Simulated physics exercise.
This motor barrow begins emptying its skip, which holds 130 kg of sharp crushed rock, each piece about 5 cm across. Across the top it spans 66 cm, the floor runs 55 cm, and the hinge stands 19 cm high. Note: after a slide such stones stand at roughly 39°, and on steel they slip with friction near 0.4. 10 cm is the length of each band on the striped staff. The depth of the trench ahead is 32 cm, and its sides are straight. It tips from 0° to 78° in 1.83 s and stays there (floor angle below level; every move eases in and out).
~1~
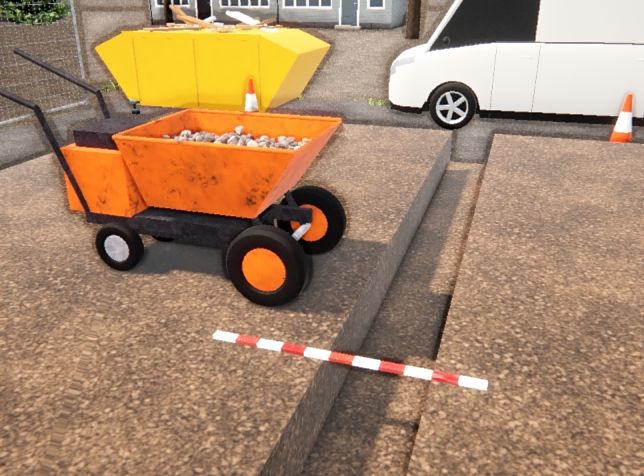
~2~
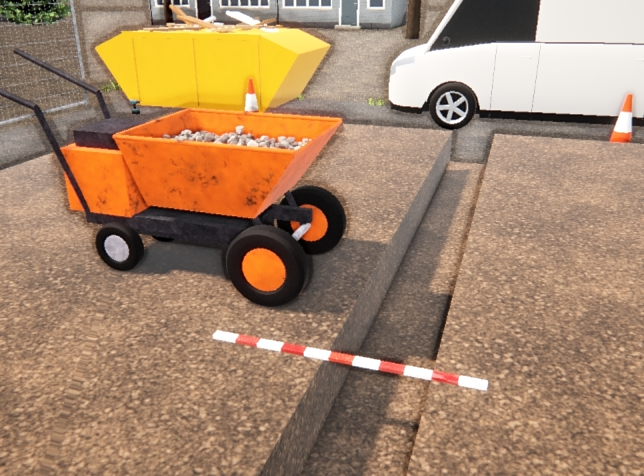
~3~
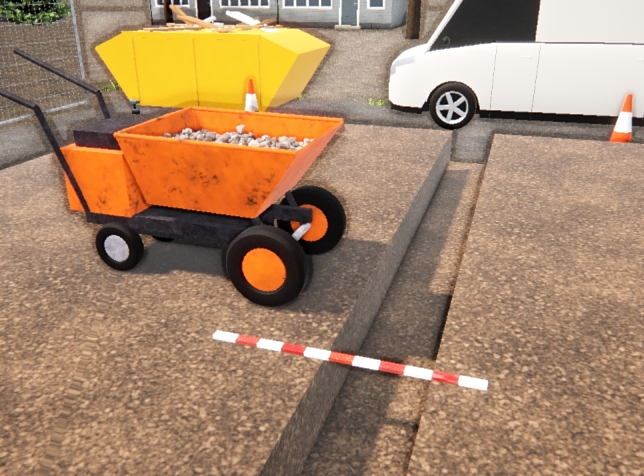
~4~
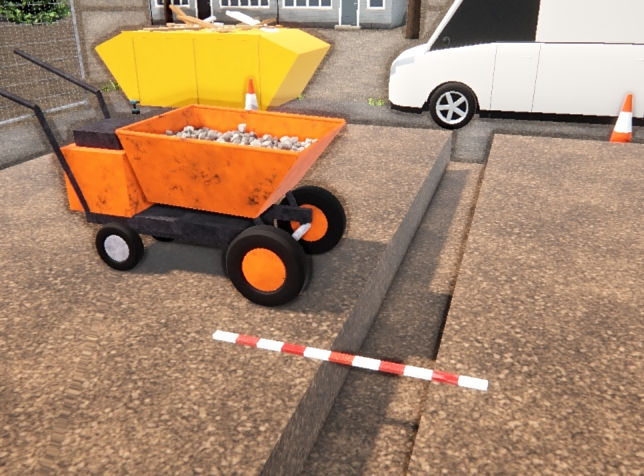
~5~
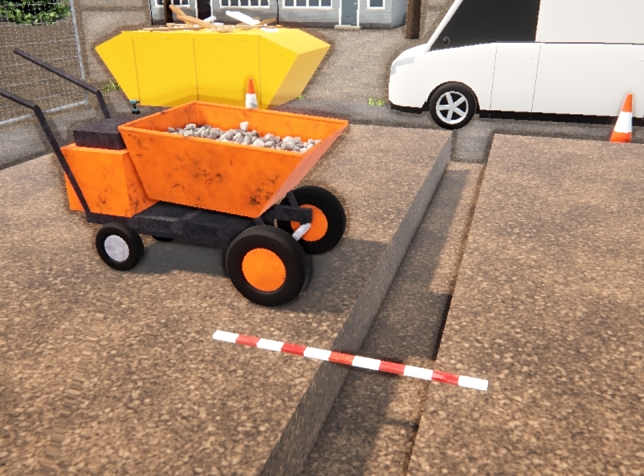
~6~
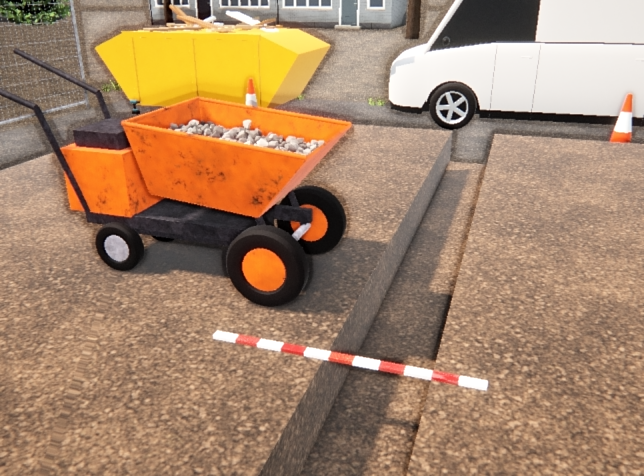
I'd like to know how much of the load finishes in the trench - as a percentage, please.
Somewhere near 89 per cent of it finishes in the trench.
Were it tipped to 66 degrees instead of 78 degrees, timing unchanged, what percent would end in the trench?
Some 35 in a hundred, I'd say.
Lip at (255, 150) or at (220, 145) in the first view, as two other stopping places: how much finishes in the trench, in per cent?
About 100 per cent first, then about 75 per cent.
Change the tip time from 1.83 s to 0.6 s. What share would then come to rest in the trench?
That would give about 55 percent.
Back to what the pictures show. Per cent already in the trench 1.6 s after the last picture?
Something like 30 in a hundred.
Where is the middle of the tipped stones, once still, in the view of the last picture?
The tipped stones centre close to (420, 336).
Then, 1.1 s after the last picture the floor is at 66°, 100 % in the skip; the foremost stones are at (403, 236).
Then, 1.6 s after the last picture the floor is at 78°, 64 % in the skip, 30 % in the trench, 6 % past the trench; the foremost stones are at (518, 321).
Then, 2.0 s after the last picture the floor is at 78°, 36 % in the skip, 53 % in the trench, 11 % past the trench; the foremost stones are at (550, 289).
Then, 3.9 s after the last picture the floor is at 78°, 0 % in the skip, 89 % in the trench, 11 % past the trench; the foremost stones are at (559, 289).
